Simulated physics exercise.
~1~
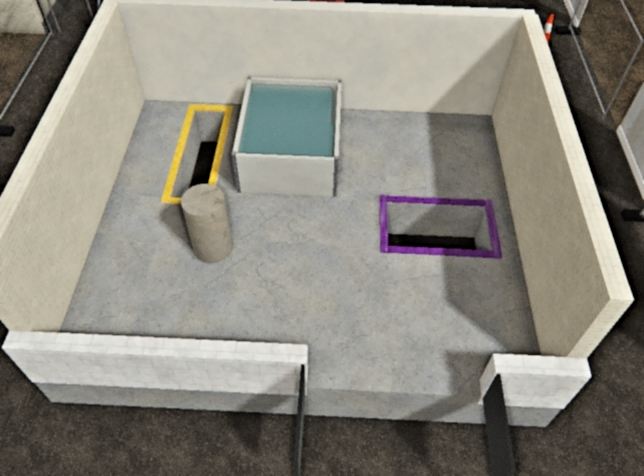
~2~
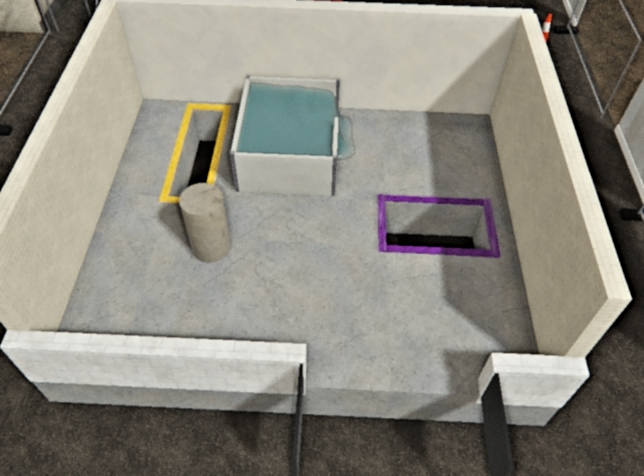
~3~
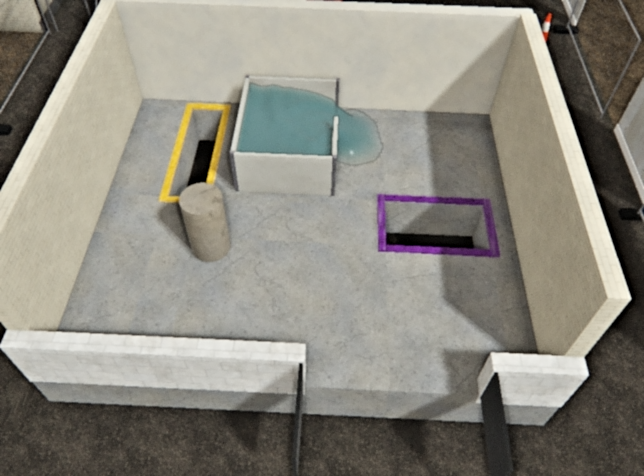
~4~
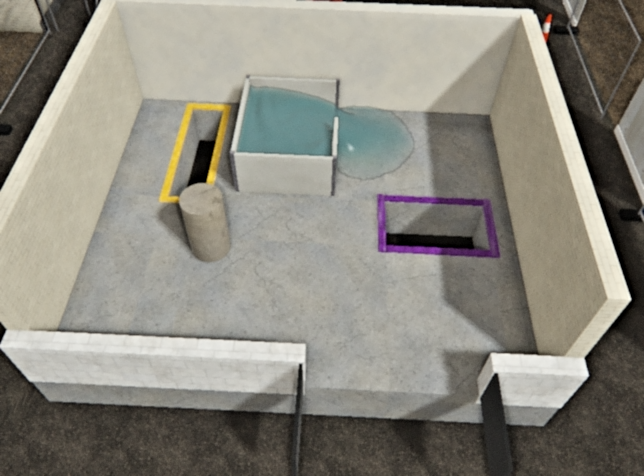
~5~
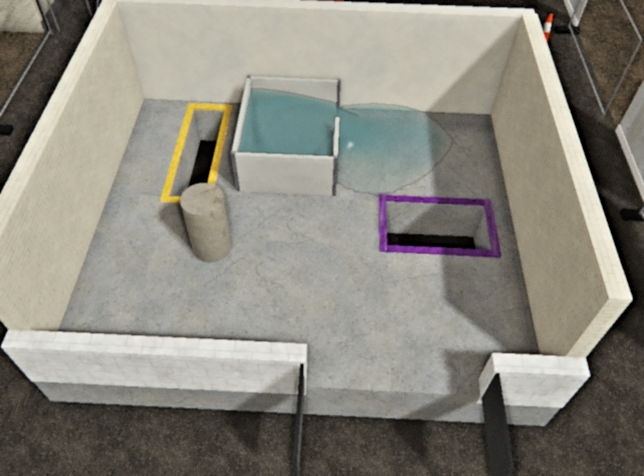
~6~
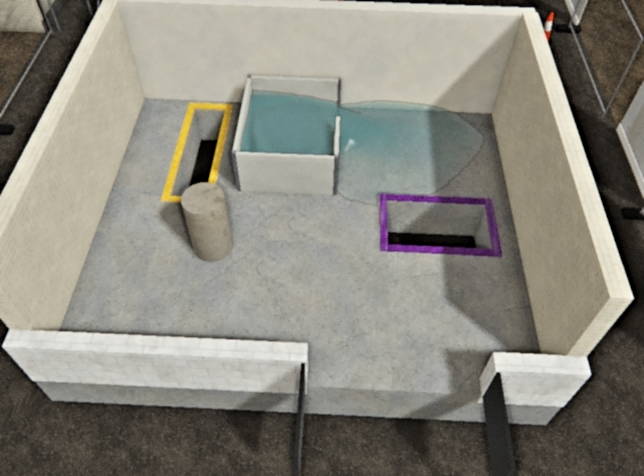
The clip opens on a walled concrete slab with an open tank of still, teal water, a yellow-edged pit, a purple-edged pit and a round pillar. Water then pours from the tank's right side, spreading across the slab in a widening, thinning sheet toward the right wall.
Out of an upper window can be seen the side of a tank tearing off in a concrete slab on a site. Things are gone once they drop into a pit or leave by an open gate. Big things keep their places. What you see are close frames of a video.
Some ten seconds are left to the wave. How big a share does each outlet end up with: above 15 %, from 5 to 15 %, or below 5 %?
The result: The gate gets from 5 to 15 %; the purple pit gets above 15 %; the yellow pit gets below 5 %.
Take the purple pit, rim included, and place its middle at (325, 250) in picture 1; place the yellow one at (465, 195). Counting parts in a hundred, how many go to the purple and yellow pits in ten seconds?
Purple 0%, yellow 75%.
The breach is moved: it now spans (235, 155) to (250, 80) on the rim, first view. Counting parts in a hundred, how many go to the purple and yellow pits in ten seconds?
In percent: Purple 0, yellow 95.
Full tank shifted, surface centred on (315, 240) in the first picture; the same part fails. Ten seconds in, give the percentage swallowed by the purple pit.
Share for the purple pit - 50 in a hundred.
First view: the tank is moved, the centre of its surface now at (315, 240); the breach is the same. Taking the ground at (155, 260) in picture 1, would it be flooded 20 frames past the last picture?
There: Free of water.
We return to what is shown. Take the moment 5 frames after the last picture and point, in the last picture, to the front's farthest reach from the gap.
The front tops out at about (513, 225).
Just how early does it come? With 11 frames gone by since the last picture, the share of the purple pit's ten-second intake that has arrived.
Estimate: Some 5 per cent.
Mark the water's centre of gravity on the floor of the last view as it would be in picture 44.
It is near (390, 179).
A moment on, water covers 20 % of the floor; the gate 0 %, the purple pit 1 %, the yellow pit 0 %.
Next, water covers 25 % of the floor; the gate 0 %, the purple pit 3 %, the yellow pit 0 %.
Then, water covers 35 % of the floor; the gate 0 %, the purple pit 14 %, the yellow pit 0 %.
Later, water covers 50 % of the floor; the gate 4 %, the purple pit 29 %, the yellow pit 1 %.
In the end, water covers 70 % of the floor; the gate 8 %, the purple pit 39 %, the yellow pit 2 %.
